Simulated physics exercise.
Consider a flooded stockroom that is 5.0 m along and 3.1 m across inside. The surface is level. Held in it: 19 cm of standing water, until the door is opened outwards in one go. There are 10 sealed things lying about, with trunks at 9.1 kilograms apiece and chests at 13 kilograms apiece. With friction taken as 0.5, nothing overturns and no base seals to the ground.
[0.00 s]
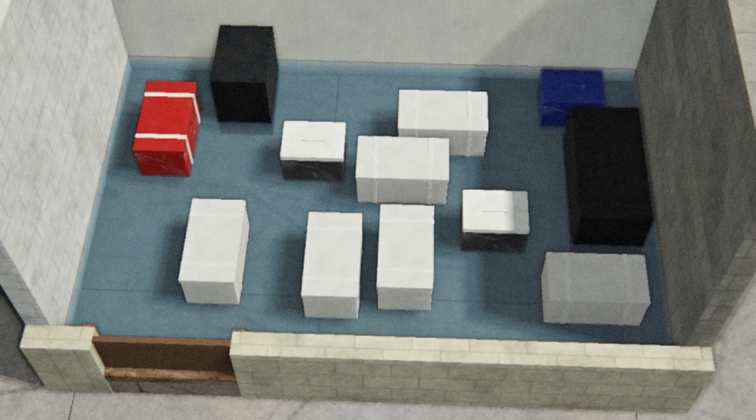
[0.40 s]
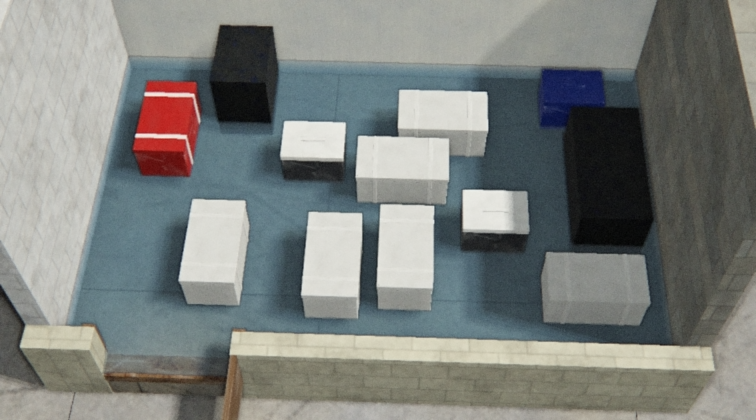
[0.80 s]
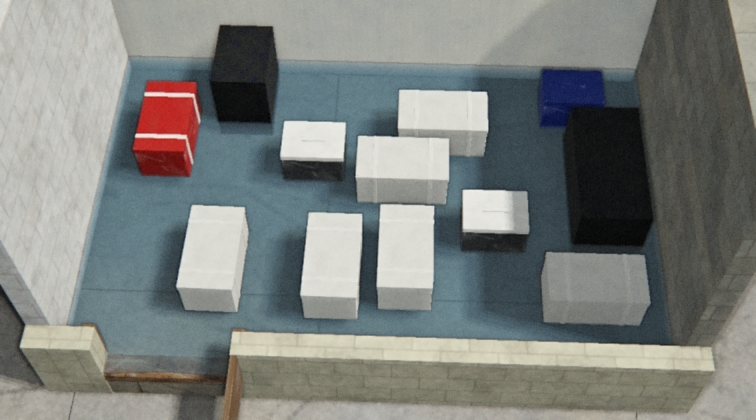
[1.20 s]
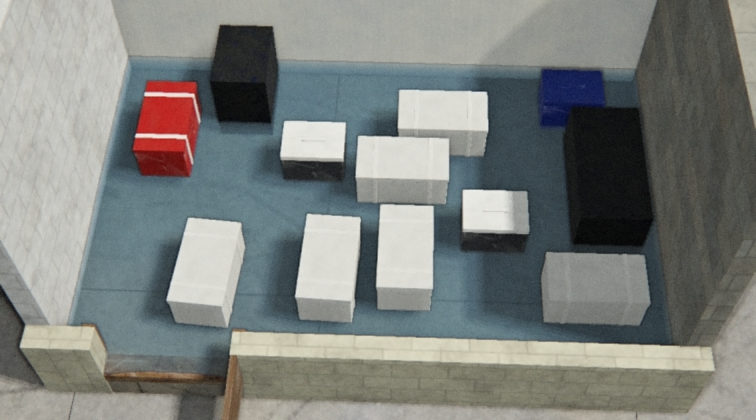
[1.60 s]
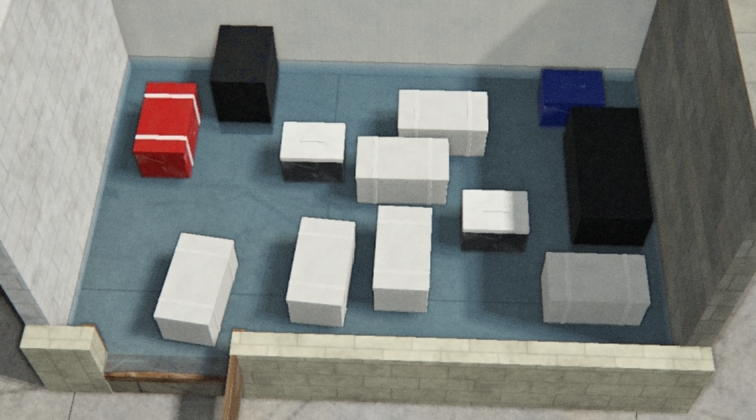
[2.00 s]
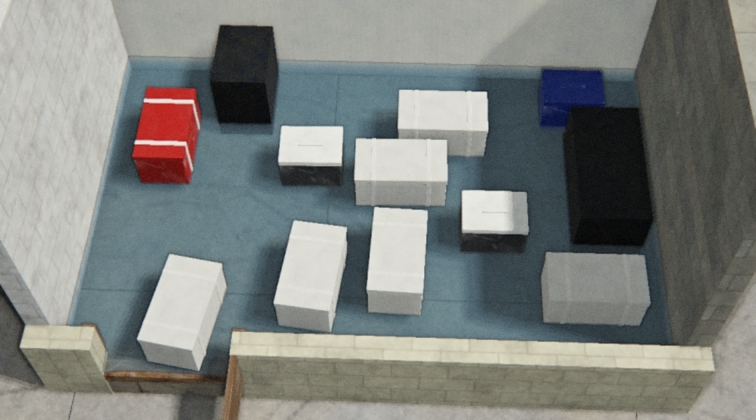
In a flooded stockroom, pale, black, red and blue box-like pieces sit in still, blue-tinted water as the brown gate in the near wall swings outward. The white block nearest the opening slides toward it, turning slightly, then neighbouring white blocks and the red trunk shift a little.
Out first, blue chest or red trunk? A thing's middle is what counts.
The red one.
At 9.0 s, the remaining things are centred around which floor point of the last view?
Mean position: Approximately (352, 237).
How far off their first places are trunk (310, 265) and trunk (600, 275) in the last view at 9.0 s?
Taking them in order, the first is washed out and the second is 40 cm.
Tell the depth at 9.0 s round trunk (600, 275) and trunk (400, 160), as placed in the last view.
First roughly 13 cm, second roughly 13 cm.
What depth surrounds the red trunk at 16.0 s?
Roughly 7 cm deep.
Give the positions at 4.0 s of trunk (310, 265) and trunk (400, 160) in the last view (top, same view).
Approx. (229, 285); approx. (370, 178).
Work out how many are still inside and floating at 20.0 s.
The count is 3.
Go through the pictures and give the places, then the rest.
In the first picture, the blue chest at (573, 86), afloat; the red trunk at (165, 115), afloat; 19 cm deep round most things; 0 of 10 have shifted.
In the second picture, the blue chest at (573, 86), afloat; the red trunk at (165, 115) floats; 19 cm deep round most things; 0 of 10 have shifted.
In the third picture, the blue chest at (573, 86) floats; the red trunk at (165, 115), afloat; about 2690 L in view; 1 of 10 have shifted.
In the fourth picture, the blue chest at (573, 86) floats; the red trunk at (165, 115) floats; about 2650 L in view; 1 of 10 have shifted.
In the fifth picture, the blue chest at (573, 86), afloat; the red trunk at (165, 117), afloat; about 2610 L in view; 2 of 10 have shifted.
In the sixth picture, the blue chest at (573, 86), afloat; the red trunk at (165, 122) floats, 6 cm from its start; about 2560 L in view; 4 of 10 have shifted.
After 4.0 s the blue chest is near (564, 91), 0.1 m from its start, afloat; the red trunk is near (147, 160), 0.5 m from its start, afloat; 1 of 10 are out; 9 afloat.
After 9.0 s the blue chest is near (533, 101), 0.4 m from its start, afloat; the red trunk is near (113, 230), 1.2 m from its start, afloat; 3 of 10 are out; 7 afloat.
After 16.0 s the blue chest is near (493, 121), 0.8 m from its start, afloat; the red trunk is near (156, 342), 2.2 m from its start, afloat; 5 of 10 are out; 5 afloat.
After 20.0 s the blue chest is near (492, 128), 0.9 m from its start, afloat; the red trunk has gone out (at 16.2 s); 7 of 10 are out; 3 afloat.
